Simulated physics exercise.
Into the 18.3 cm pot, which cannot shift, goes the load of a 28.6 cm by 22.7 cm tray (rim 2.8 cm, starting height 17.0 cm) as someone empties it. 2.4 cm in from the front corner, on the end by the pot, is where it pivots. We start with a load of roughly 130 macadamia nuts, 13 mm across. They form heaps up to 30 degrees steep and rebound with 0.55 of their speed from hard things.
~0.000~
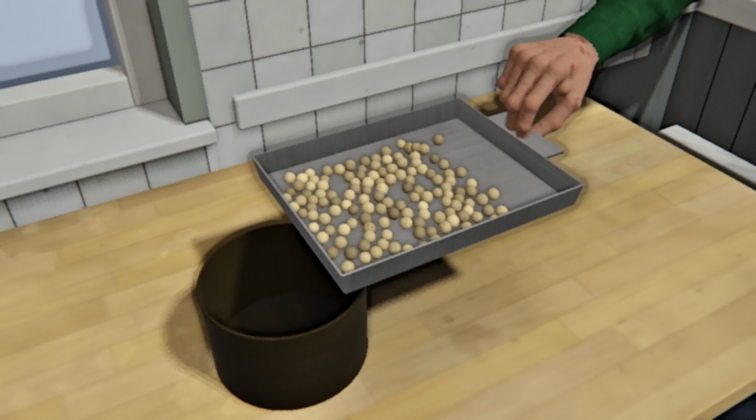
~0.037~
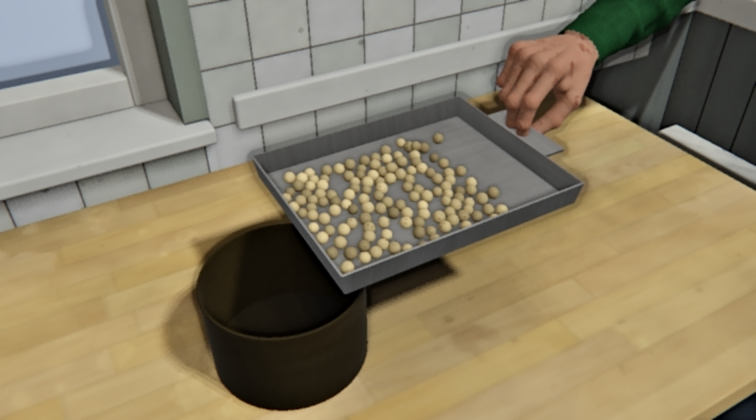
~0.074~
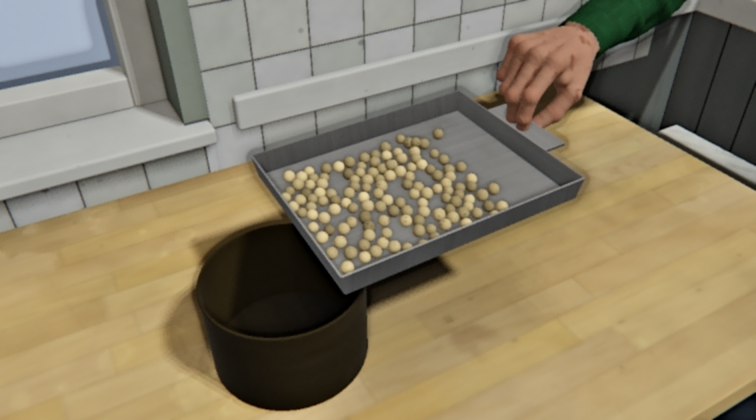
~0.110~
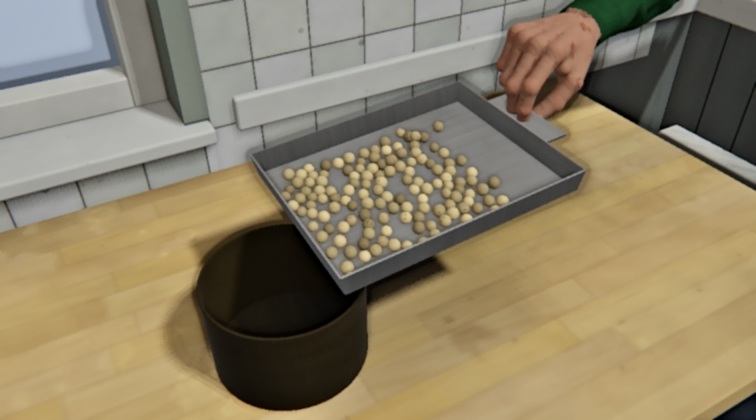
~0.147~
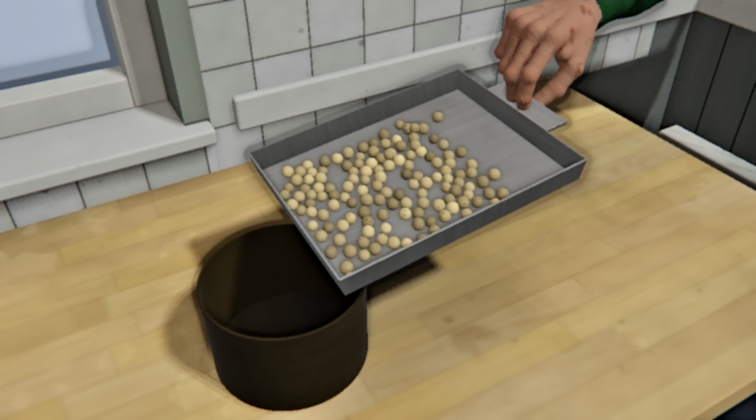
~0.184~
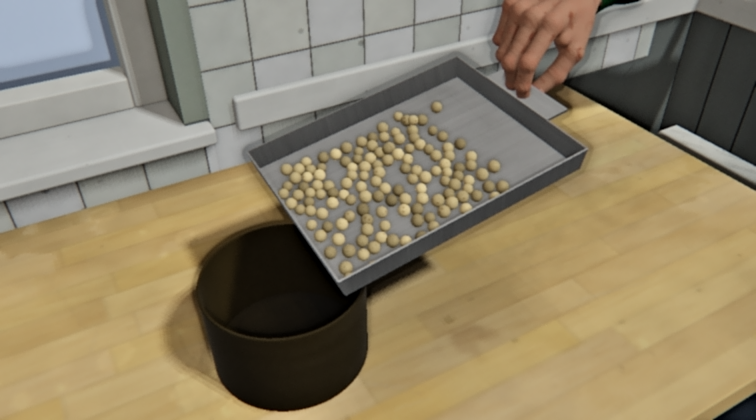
The clip opens on a shallow grey tray of small round tan and brown pieces, level above a wooden counter beside a dark round pot. A green-sleeved hand at the far right end raises that side slightly, gradually tilting the tray toward the pot while the pieces stay spread across it.
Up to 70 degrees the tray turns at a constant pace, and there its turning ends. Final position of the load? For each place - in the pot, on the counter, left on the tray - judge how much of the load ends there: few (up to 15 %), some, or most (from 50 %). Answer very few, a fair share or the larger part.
Pot: Very few; counter: Very few; tray: The larger part.
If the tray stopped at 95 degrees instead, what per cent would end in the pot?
Share in the pot: Around 40 %.
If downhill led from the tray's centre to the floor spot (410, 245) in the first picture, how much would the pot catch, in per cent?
Near 0 percent, give or take.
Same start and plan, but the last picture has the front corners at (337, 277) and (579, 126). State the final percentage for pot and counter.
Per cent by place - pot 10, counter 10.
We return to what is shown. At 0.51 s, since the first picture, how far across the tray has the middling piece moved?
I'd say close to 5 centimetres.
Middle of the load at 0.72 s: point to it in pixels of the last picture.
Load centre, approx.: (322, 188) px.
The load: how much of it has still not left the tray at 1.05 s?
About 100 per cent.
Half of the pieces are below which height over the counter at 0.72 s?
Height: Around 24 cm.
After 0.51 s, tilt 40 degrees; the tray holds 100 %, the pot 0 %.
After 0.72 s, tilt 59 degrees; the tray holds 100 %, the pot 0 %.
After 1.05 s, tilt 70 degrees; the tray holds 100 %, the pot 0 %.
In the end, at 1.4 s, pot 0 %, counter 0 %, tray 100 %.
